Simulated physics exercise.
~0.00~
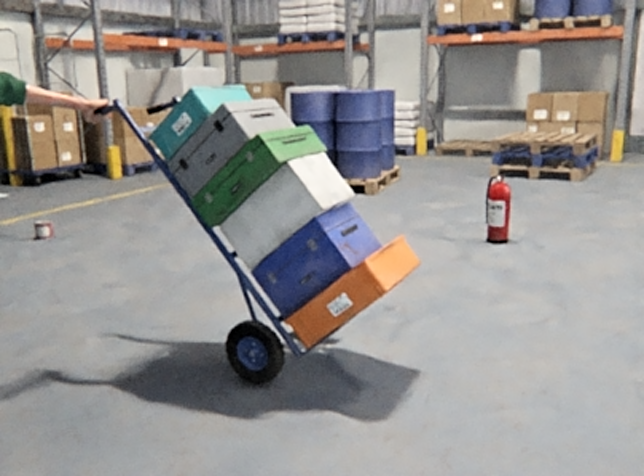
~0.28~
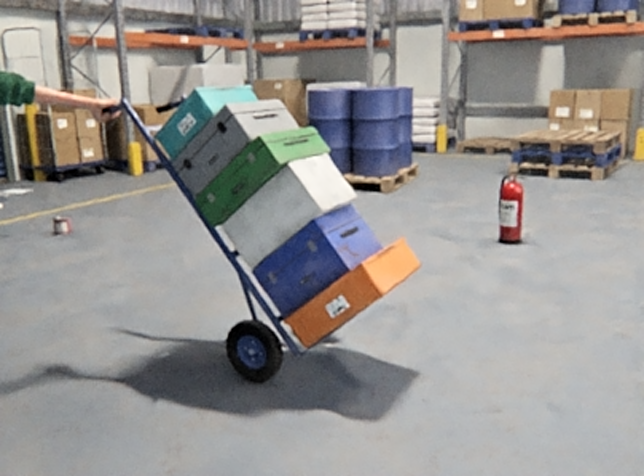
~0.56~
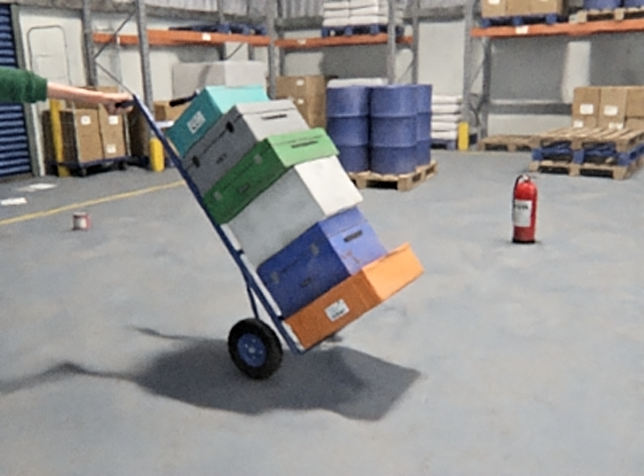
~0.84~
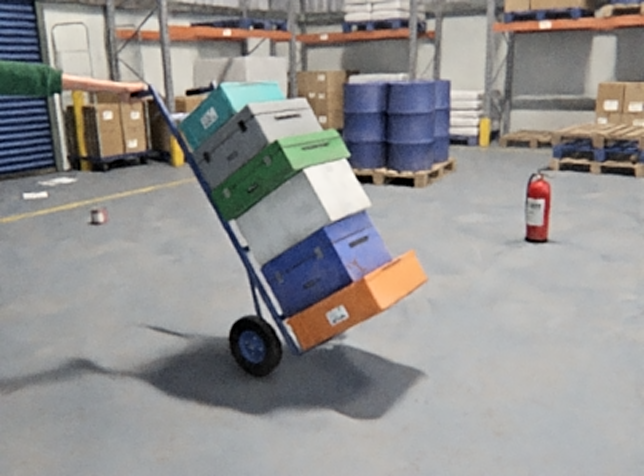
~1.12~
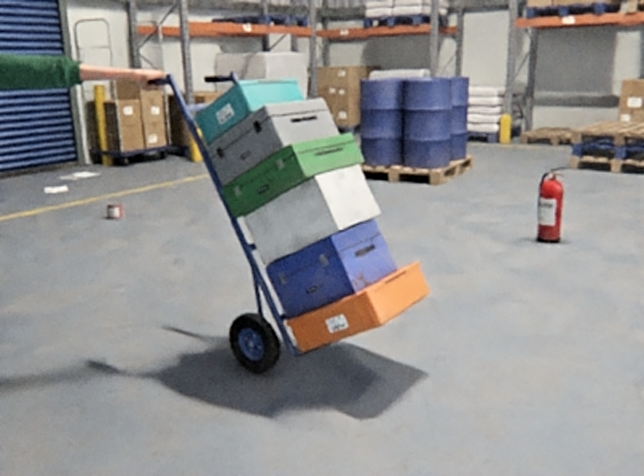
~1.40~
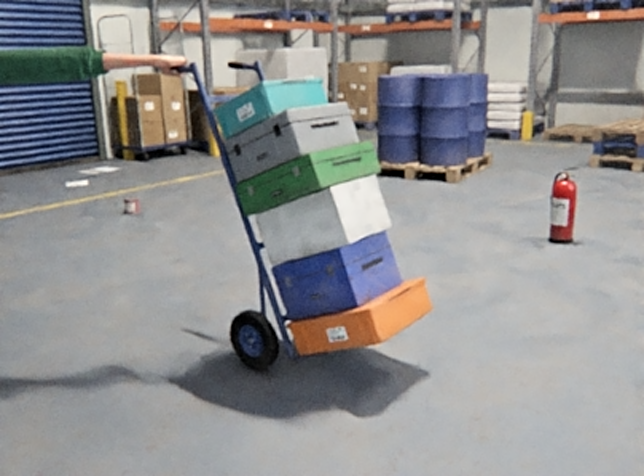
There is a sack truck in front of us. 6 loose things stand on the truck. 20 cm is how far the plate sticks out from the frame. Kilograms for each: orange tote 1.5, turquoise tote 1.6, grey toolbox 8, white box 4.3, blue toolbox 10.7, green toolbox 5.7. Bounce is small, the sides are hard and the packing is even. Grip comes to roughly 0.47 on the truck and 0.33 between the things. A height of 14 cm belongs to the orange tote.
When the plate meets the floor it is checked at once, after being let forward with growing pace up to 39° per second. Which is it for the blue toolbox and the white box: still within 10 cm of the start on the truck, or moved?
As I see it, the blue toolbox will remain in place, the white box will remain in place.
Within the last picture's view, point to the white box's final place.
It settles at around (365, 254).
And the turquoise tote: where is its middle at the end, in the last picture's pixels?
Near (367, 125).
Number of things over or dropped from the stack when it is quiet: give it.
Count: 0.
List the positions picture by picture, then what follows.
Leaning back 40°; blue toolbox (318, 260); white box (287, 211), in the first picture.
Leaning back 39°; grey toolbox (238, 148); green toolbox (264, 176), in the second picture.
Leaning back 37°; orange tote (357, 296); turquoise tote (222, 121), in the third picture.
Leaning back 34°; grey toolbox (259, 144); green toolbox (281, 175), in the fourth picture.
Leaning back 29°; orange tote (360, 307); turquoise tote (252, 112), in the fifth picture.
Leaning back 22°; blue toolbox (337, 275); white box (323, 221), in the sixth picture.
By 2.10 s, truck upright.
By 2.20 s, truck upright; white box 3 cm from its spot near (364, 254); blue toolbox 2 cm from its spot near (356, 306); turquoise tote 7 cm from its spot.
When it is over (2.7 s), not toppled but over 10 cm from the start, turquoise tote; the other 5 within 10 cm of the start. In the last view, blue toolbox near (356, 306), white box near (365, 254).
